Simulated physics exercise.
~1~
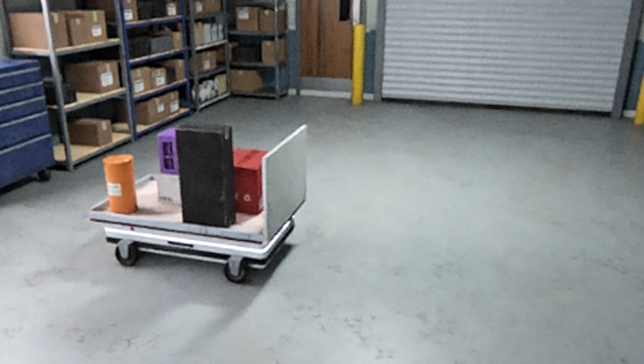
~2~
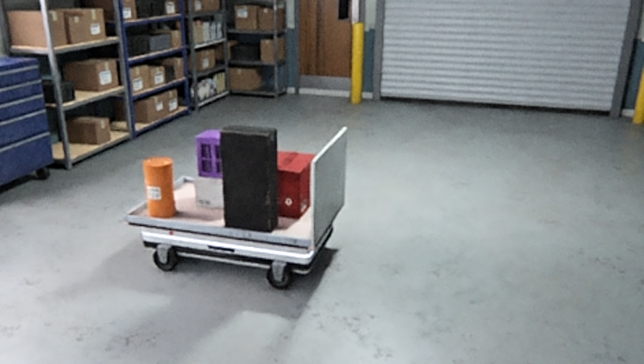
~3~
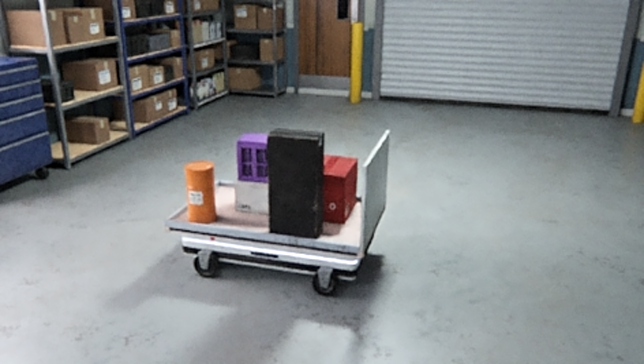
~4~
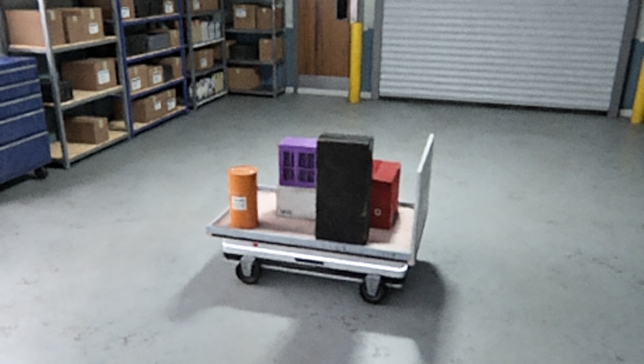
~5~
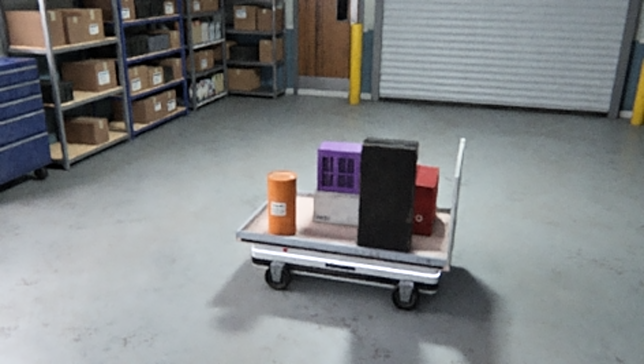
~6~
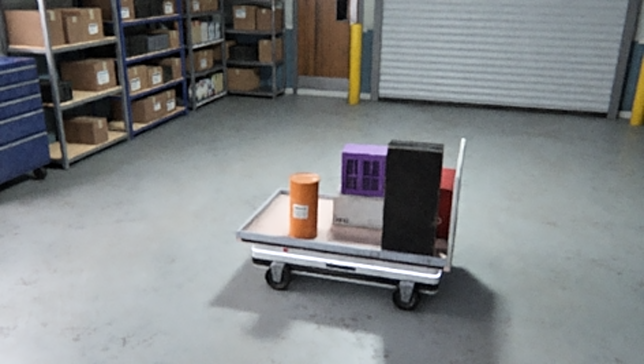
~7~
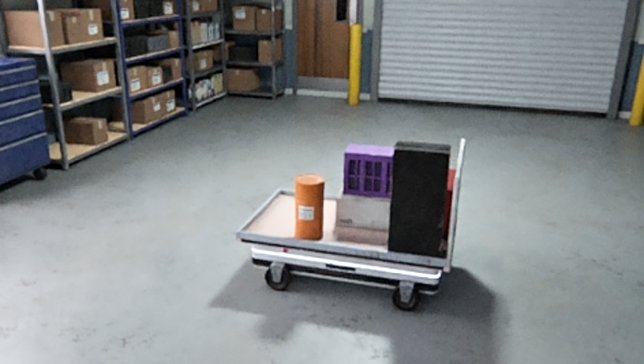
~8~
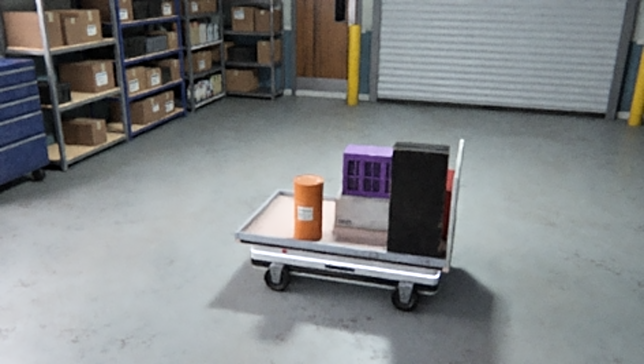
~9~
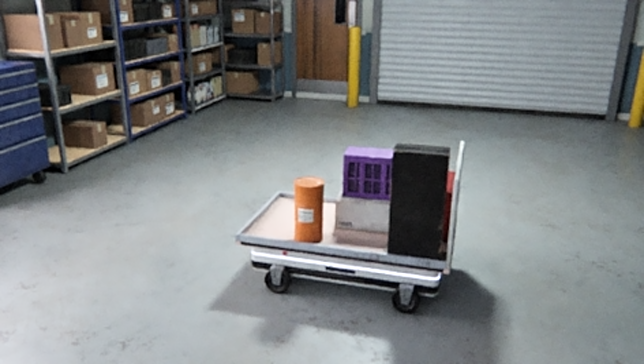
A loaded cart rolls right and stops, and its load slides forward but stays aboard.
